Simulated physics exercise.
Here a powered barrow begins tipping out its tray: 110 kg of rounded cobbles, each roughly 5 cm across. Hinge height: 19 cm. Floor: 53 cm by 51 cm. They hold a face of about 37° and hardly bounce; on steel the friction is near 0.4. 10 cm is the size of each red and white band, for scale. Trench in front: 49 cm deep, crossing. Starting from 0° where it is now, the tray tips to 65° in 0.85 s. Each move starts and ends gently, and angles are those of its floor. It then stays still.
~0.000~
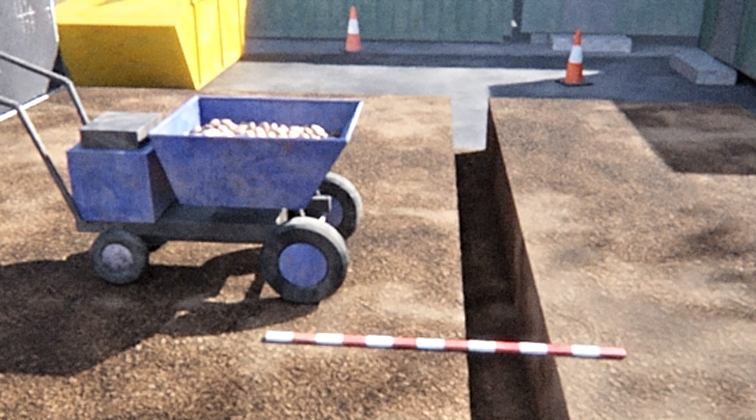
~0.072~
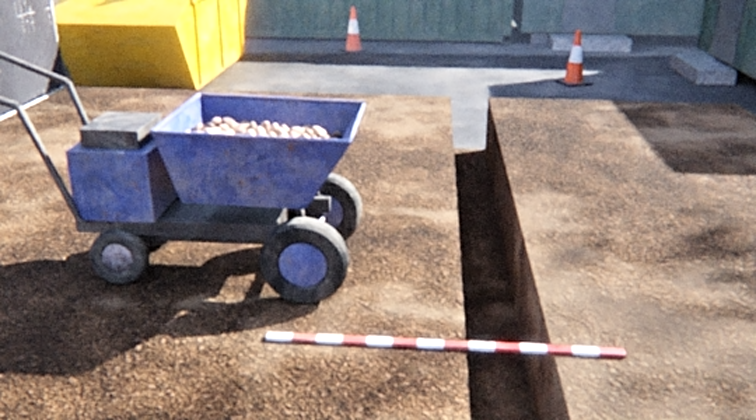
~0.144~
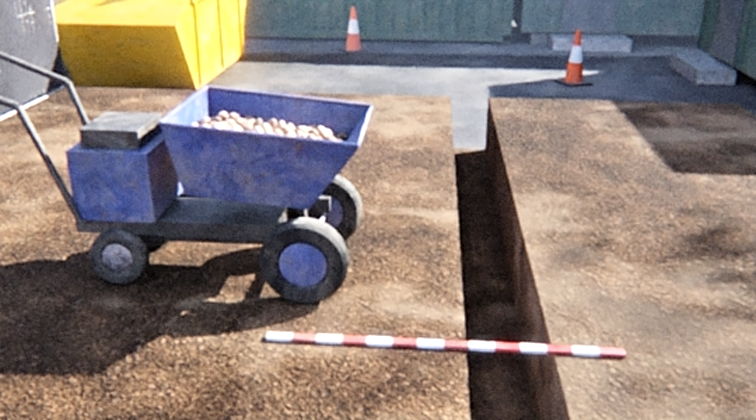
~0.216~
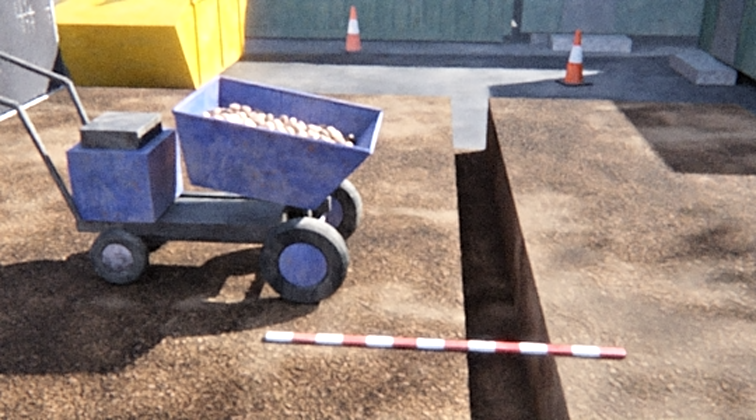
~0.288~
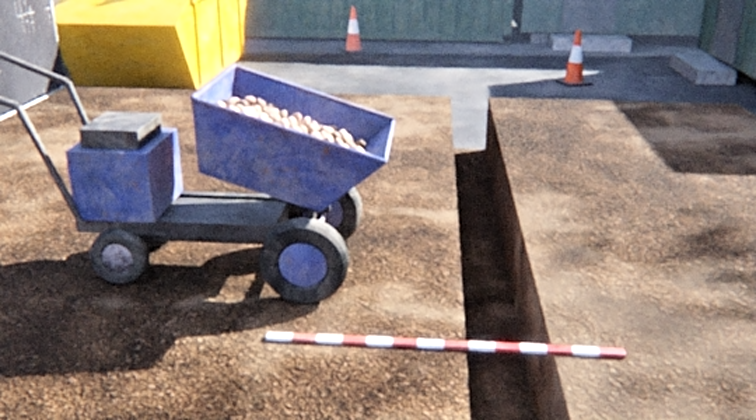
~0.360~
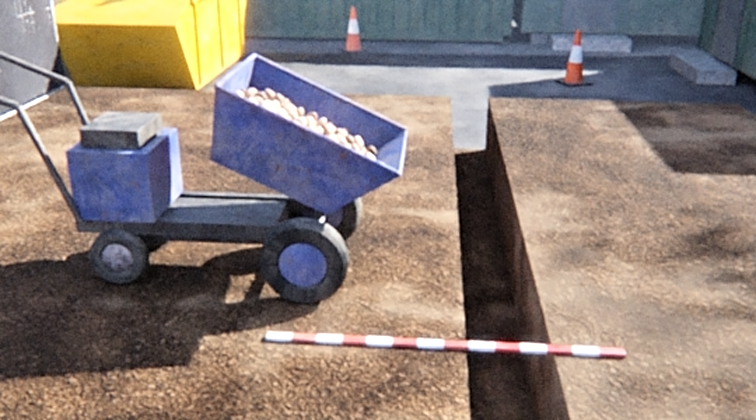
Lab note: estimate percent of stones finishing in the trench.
Approx. 62 %.
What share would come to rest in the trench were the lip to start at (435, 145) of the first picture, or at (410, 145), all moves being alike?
Roughly 25 in a hundred from the first, 40 in a hundred from the second.
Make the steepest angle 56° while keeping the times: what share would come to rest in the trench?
In that case around 30 percent.
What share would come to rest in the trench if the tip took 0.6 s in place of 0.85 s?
Close to 60 percent, then.
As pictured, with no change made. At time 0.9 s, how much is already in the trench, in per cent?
By that point it's something like 10 in a hundred.
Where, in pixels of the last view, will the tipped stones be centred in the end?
(494, 359).
After 0.6 s the floor is at 55°; 100 % in the tray; the foremost stones are at (413, 206).
After 0.9 s the floor is at 65°; 88 % in the tray, 3 % short of the trench, 9 % in the trench; the foremost stones are at (498, 272).
After 1.3 s the floor is at 65°; 55 % in the tray, 4 % short of the trench, 41 % in the trench, 1 % past the trench; the foremost stones are at (544, 327).
After 3.2 s the floor is at 65°; 33 % in the tray, 4 % short of the trench, 62 % in the trench; the foremost stones are at (563, 341).
